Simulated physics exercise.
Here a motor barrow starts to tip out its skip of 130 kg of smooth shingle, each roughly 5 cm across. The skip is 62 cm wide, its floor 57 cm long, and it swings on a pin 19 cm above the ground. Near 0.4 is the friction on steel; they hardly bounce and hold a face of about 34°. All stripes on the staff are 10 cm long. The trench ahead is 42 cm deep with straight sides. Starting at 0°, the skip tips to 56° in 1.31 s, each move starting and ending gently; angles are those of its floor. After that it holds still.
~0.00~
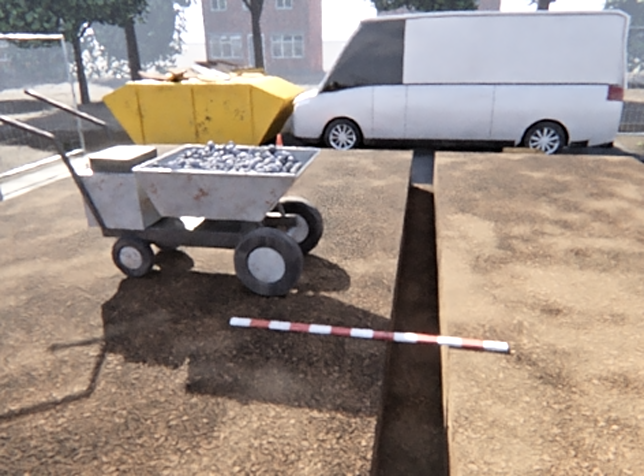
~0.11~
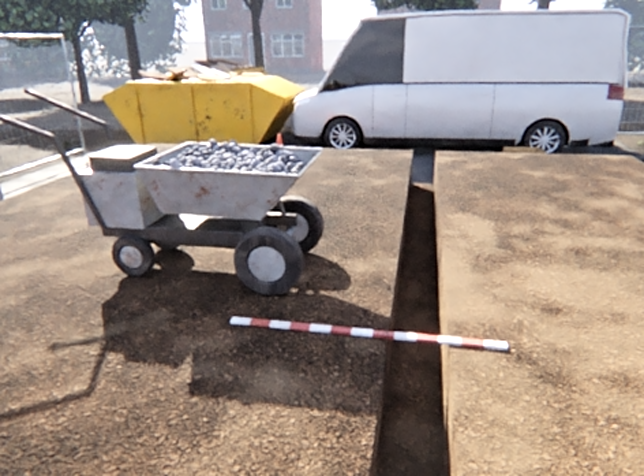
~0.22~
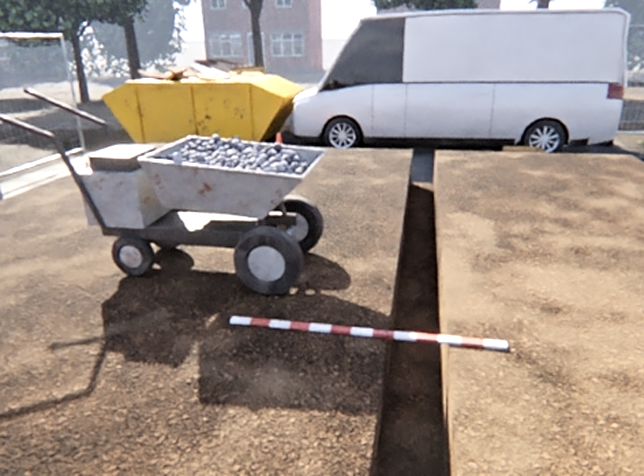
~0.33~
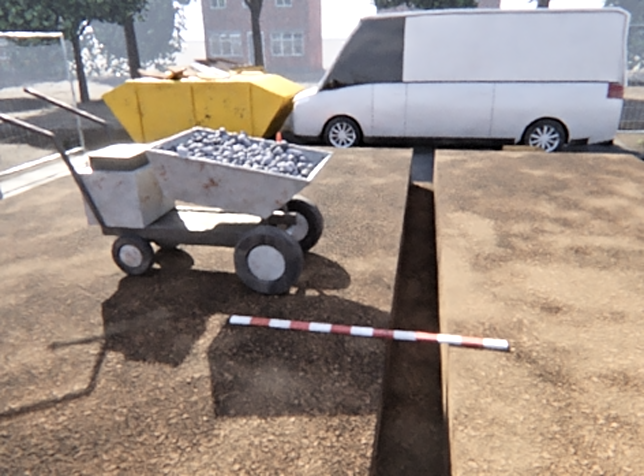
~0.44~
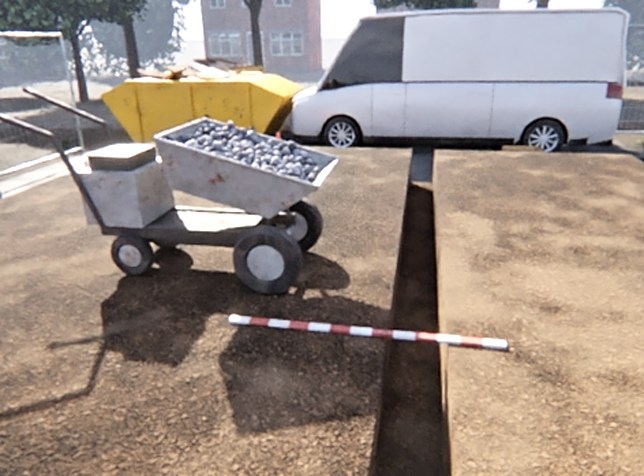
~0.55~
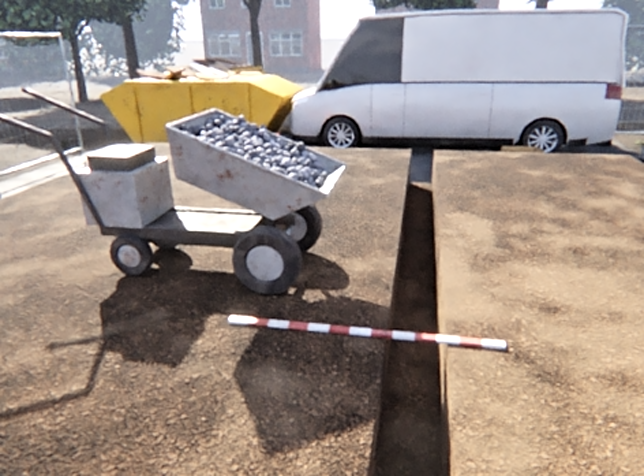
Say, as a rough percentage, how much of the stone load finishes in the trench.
Roughly 71 out of 100.
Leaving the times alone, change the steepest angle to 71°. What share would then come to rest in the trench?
It would be close to 95 percent.
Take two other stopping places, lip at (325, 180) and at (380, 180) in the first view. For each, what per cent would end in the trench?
Roughly 70 per cent, then 20 per cent.
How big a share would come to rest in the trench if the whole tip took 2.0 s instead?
70 per cent.
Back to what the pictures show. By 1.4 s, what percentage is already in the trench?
Some 15 per cent.
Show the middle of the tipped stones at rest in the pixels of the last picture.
Their middle ends up near (412, 327).
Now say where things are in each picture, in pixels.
In the first frame, the skip is at 0°, its lip at (295, 177); the top of the load is at (230, 151).
In the second frame, the skip is at 1°, its lip at (297, 177); the top of the load is at (231, 149); the stones move at 0.2 m/s on average.
The third frame shows lip at (302, 178), floor tilted 4°, highest stones at (220, 143); the stones move at 0.3 m/s on average.
In the fourth frame, the skip is at 9°, its lip at (310, 182); the top of the load is at (216, 137); the stones move at 0.4 m/s on average.
The fifth frame shows lip at (318, 187), floor tilted 15°, highest stones at (214, 130); the stones move at 0.5 m/s on average.
In the sixth frame, the skip is at 21°, its lip at (327, 195); the top of the load is at (225, 122); the stones move at 0.6 m/s on average.
After 1.0 s the floor is at 47°; 100 % in the skip; the foremost stones are at (356, 206).
After 1.4 s the floor is at 56°; 72 % in the skip, 12 % short of the trench, 16 % in the trench; the foremost stones are at (431, 331).
After 1.8 s the floor is at 56°; 44 % in the skip, 11 % short of the trench, 44 % in the trench; the foremost stones are at (453, 305).
After 3.7 s the floor is at 56°; 14 % in the skip, 15 % short of the trench, 71 % in the trench; the foremost stones are at (469, 291).
